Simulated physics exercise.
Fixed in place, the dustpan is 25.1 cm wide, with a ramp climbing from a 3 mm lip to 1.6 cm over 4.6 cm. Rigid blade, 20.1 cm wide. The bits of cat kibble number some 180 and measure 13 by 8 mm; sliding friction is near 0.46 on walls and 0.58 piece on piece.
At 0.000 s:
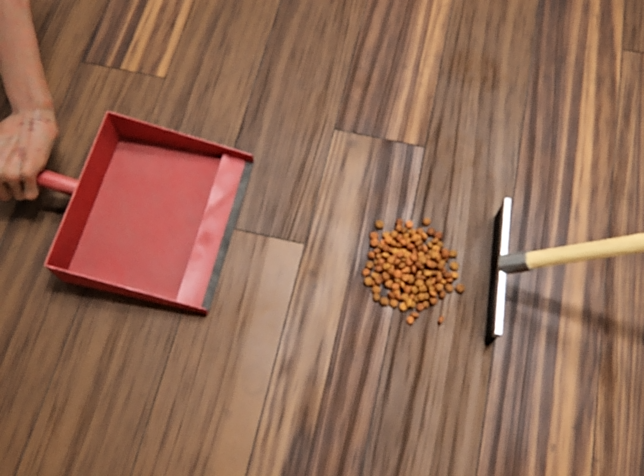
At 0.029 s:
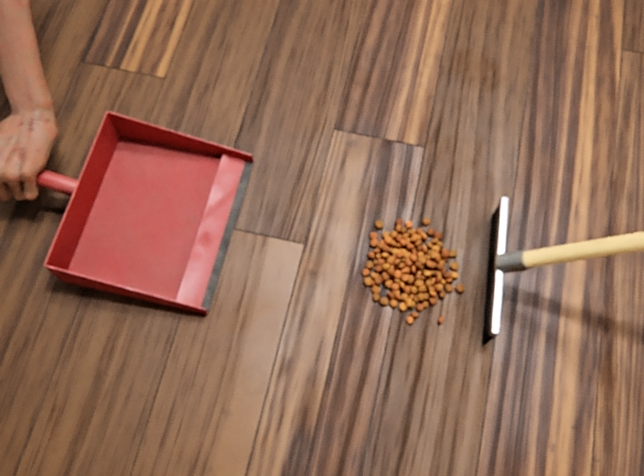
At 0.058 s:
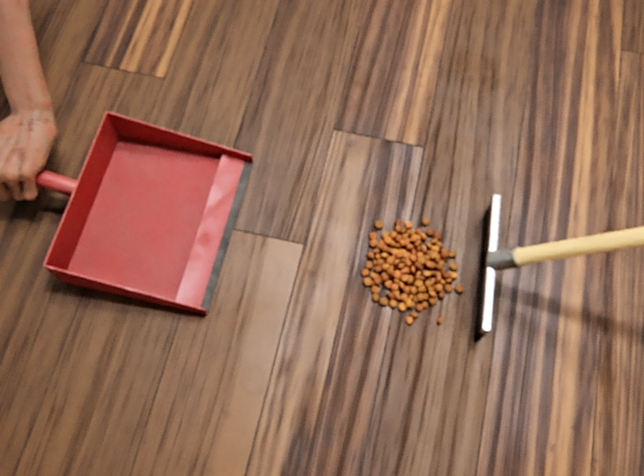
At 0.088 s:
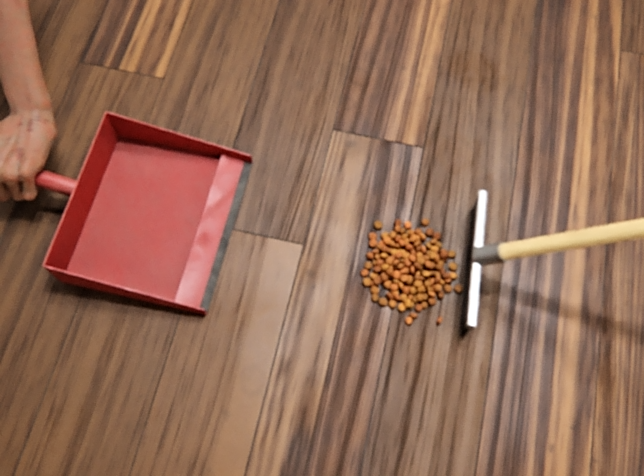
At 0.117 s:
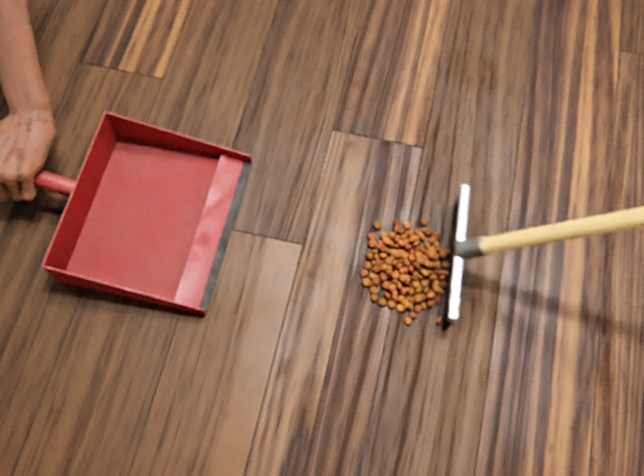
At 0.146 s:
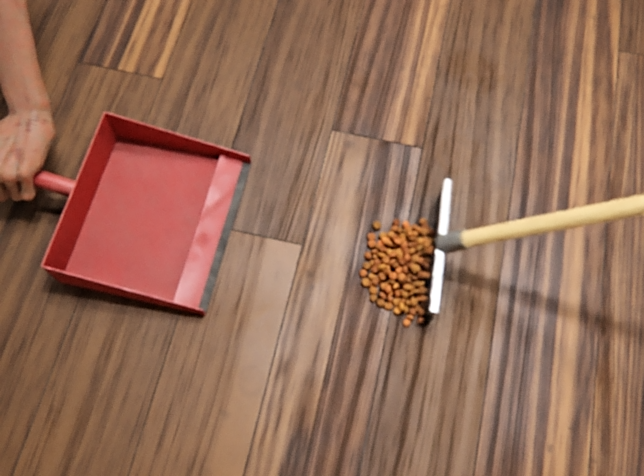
A squeegee-like blade on a pale wooden handle slides left across a wood-plank floor, reaches a small pile of brown kibble and presses into its right side, while a hand at left holds a red dustpan still.
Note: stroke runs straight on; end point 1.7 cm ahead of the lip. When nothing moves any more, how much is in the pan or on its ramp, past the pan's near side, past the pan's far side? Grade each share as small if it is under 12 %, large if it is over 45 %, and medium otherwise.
Pan: Medium; near side: Small; far side: Small.
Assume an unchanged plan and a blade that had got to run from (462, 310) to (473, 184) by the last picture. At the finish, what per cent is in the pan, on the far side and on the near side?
The pan gets 0, the far side 25 and the near side 0.
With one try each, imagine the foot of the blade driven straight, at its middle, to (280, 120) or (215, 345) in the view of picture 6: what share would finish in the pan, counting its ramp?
Roughly 0 % and 20 %.
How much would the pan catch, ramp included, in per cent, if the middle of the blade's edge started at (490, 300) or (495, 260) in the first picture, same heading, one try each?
Around 55 percent, then around 30 percent.
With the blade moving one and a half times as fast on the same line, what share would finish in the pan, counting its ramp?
Roughly 55 in a hundred.
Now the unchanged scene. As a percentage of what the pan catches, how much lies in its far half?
80 per cent.
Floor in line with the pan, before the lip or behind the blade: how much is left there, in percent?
Some 50 per cent of them end up there.
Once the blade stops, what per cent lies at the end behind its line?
Roughly 20 per cent.
After 0.31 s, middle of the blade 16 cm from the lip; 0 % over the lip, far side 0 %, near side 0 %.
After 0.42 s, middle of the blade 6 cm from the lip; 0 % over the lip, far side 5 %, near side 0 %.
After 0.67 s, middle of the blade 2 cm from the lip; 40 % over the lip, far side 5 %, near side 0 %.
By 1.2 s all is still; pan 40 %, near side 0 %, far side 5 %, in front of the lip or behind the blade 50 %.
